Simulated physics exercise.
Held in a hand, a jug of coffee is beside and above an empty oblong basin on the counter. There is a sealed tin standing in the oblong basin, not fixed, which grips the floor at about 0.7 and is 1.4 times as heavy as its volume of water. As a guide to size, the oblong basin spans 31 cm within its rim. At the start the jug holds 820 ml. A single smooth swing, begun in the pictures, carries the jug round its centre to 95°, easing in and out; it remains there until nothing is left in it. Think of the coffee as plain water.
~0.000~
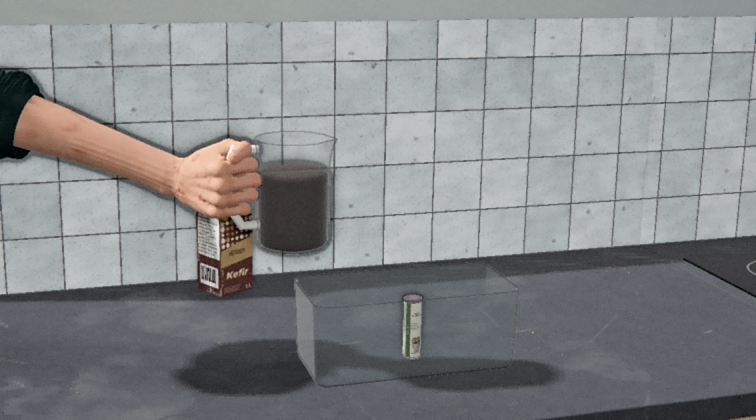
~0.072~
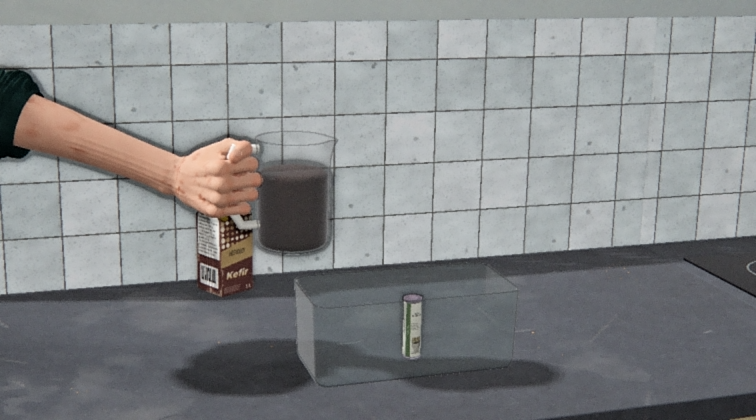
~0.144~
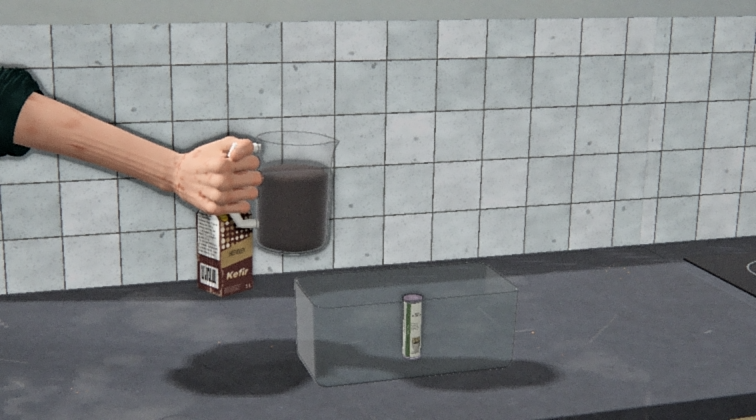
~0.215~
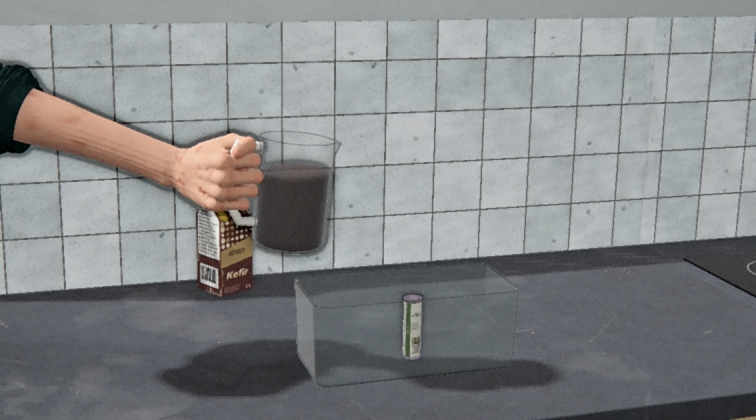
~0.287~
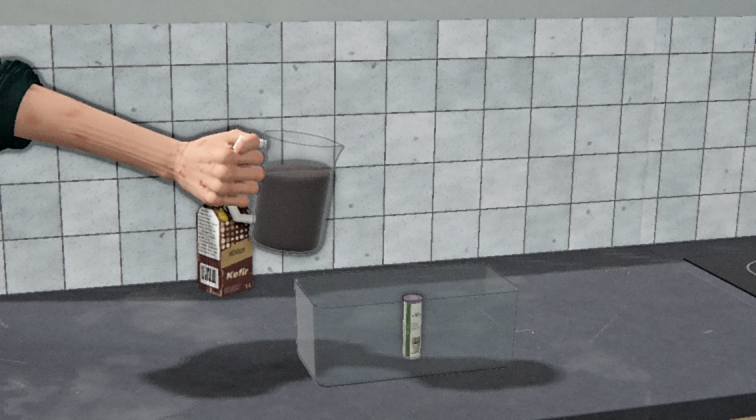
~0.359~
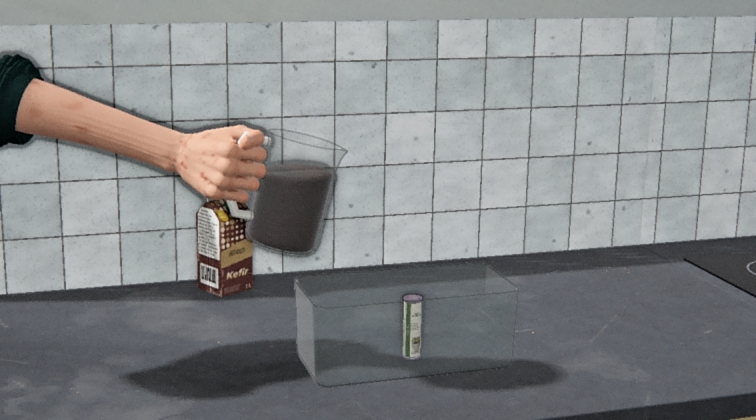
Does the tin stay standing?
It will go down.
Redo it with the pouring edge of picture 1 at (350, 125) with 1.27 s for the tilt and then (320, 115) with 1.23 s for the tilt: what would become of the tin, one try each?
Run one: It does not tip. Run two: It tumbles.
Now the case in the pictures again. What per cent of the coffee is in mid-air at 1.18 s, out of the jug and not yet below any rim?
Around 18 per cent of the liquid is in flight.
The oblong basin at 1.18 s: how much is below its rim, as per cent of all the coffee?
Near 20 in a hundred.
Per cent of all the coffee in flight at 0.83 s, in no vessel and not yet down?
Near 3 per cent of it all.
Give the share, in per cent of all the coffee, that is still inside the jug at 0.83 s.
I'd estimate some 98 % remains.
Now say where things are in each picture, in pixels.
The first picture shows tilt 0°; pouring edge (337, 138); surface from (257, 173) to (326, 170); the oblong basin's rim runs from (304, 294) to (502, 277); the tin's top is at (413, 301).
The second picture shows tilt 1°; pouring edge (337, 138); surface from (257, 173) to (326, 170).
The third picture shows tilt 2°; pouring edge (339, 139); surface from (258, 173) to (326, 170).
The fourth picture shows tilt 5°; pouring edge (341, 142); surface from (259, 173) to (327, 170).
The fifth picture shows tilt 9°; pouring edge (344, 145); surface from (259, 174) to (329, 170).
The sixth picture shows tilt 14°; pouring edge (347, 149); surface from (260, 176) to (331, 170).
Then, 0.83 s in, the tilt is 59° and 97 per cent is still to pour; the tin stands where it began.
Then, 1.18 s in, the tilt is 88° and 62 per cent is still to pour; the tin leans 10°.
Then, 1.54 s in, the tilt is 95° and 19 per cent is still to pour; the tin lies on its side.
Then, 1.93 s in, the tilt is 95° and 5 per cent is still to pour; the tin lies on its side.
Finally, the tin lies on its side.
